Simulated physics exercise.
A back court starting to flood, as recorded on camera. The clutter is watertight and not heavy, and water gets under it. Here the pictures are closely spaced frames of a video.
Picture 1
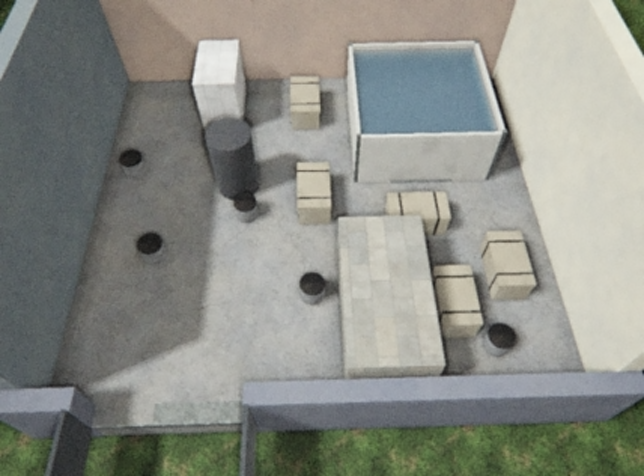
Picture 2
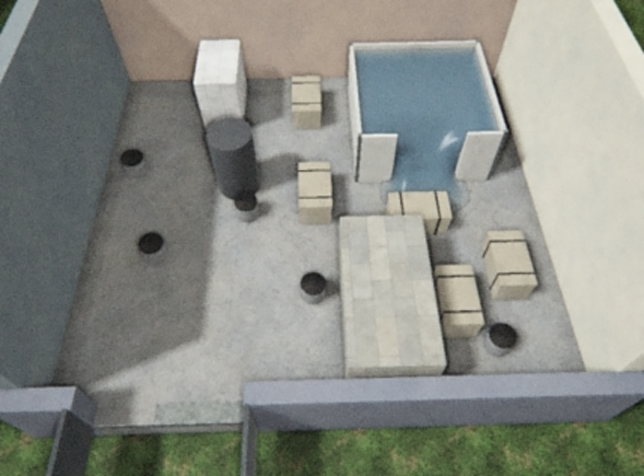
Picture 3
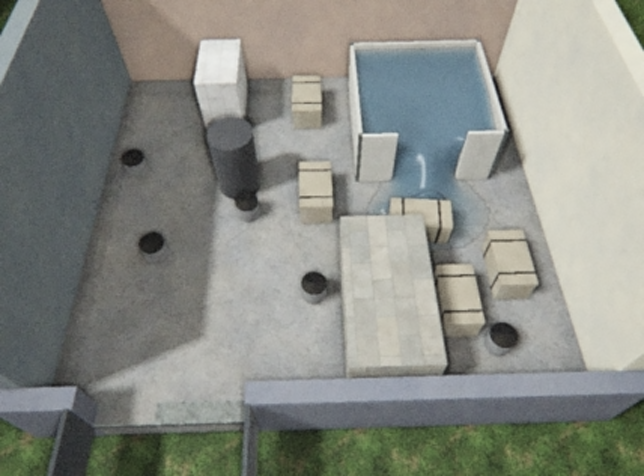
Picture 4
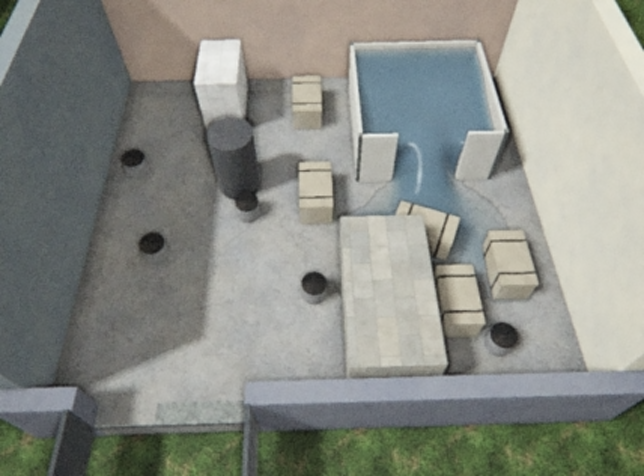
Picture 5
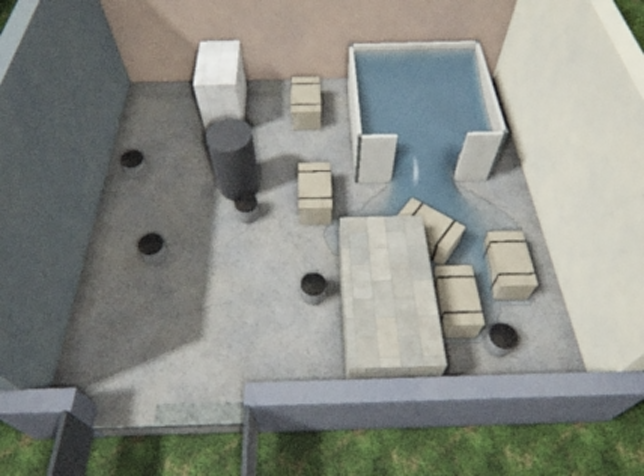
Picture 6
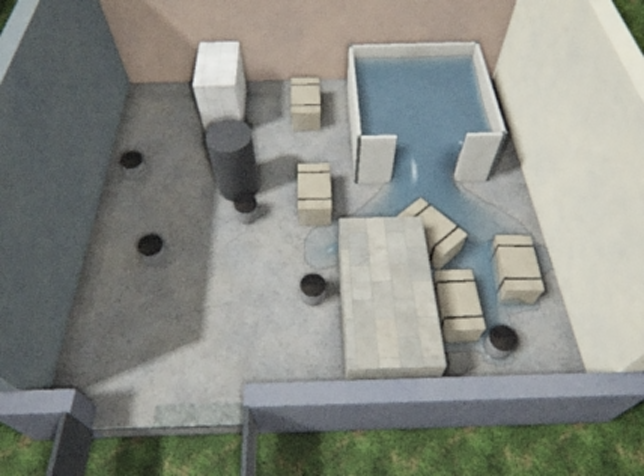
In a walled back court, the near side of a raised pool opens and water spreads across the paving, pushing the closest strapped trunk toward the right and turning it, while the surrounding trunks shift little or not at all.
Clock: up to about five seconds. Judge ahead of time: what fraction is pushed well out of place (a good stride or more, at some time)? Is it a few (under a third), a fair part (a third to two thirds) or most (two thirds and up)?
Most.
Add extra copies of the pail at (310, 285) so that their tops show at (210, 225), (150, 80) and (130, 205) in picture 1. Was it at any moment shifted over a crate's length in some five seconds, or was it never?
Shoved clear, stays put, shoved clear.
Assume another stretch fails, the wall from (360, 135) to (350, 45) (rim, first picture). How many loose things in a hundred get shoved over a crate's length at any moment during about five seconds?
Around 60 in a hundred.
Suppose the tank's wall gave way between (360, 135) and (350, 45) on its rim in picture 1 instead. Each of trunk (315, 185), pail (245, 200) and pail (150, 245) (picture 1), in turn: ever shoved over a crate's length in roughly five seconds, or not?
One after the other: Shifted that much, shifted that much, pushed that far.
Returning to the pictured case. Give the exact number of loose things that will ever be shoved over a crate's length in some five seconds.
The figure is 7.
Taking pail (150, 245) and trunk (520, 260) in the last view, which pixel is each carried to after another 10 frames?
Estimate: First at (87, 249), second at (563, 329), approximately.
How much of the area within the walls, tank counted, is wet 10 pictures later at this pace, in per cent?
I'd call it close to 60 per cent.
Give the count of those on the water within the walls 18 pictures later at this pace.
Count: 6.
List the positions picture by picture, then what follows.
The first picture shows a trunk at (418, 205), on the bottom; a trunk at (510, 257) rests on the ground; 0 of 10 have shifted.
The second picture shows a trunk at (419, 205), on the bottom; a trunk at (512, 257) rests on the ground; 0 of 10 have shifted.
The third picture shows a trunk at (421, 213), on the bottom, close to its start; a trunk at (512, 257) rests on the ground; 1 of 10 have shifted.
The fourth picture shows a trunk at (426, 222), on the bottom, a stride from its start; a trunk at (513, 257), on the bottom; 1 of 10 have shifted.
The fifth picture shows a trunk at (430, 223), on the bottom, a stride from its start; a trunk at (512, 258), on the bottom; 1 of 10 have shifted.
The sixth picture shows a trunk at (432, 225), afloat, a stride from its start; a trunk at (519, 262), on the bottom, close to its start; 3 of 10 have shifted.
A moment on, 2 of 10 are well off their spots; 2 afloat.
Next, 5 of 10 are well off their spots; 4 afloat.
Later, 5 of 10 are well off their spots; 6 afloat.
In the end, 7 of 10 are well off their spots, and 7 have been at some point; 5 afloat.
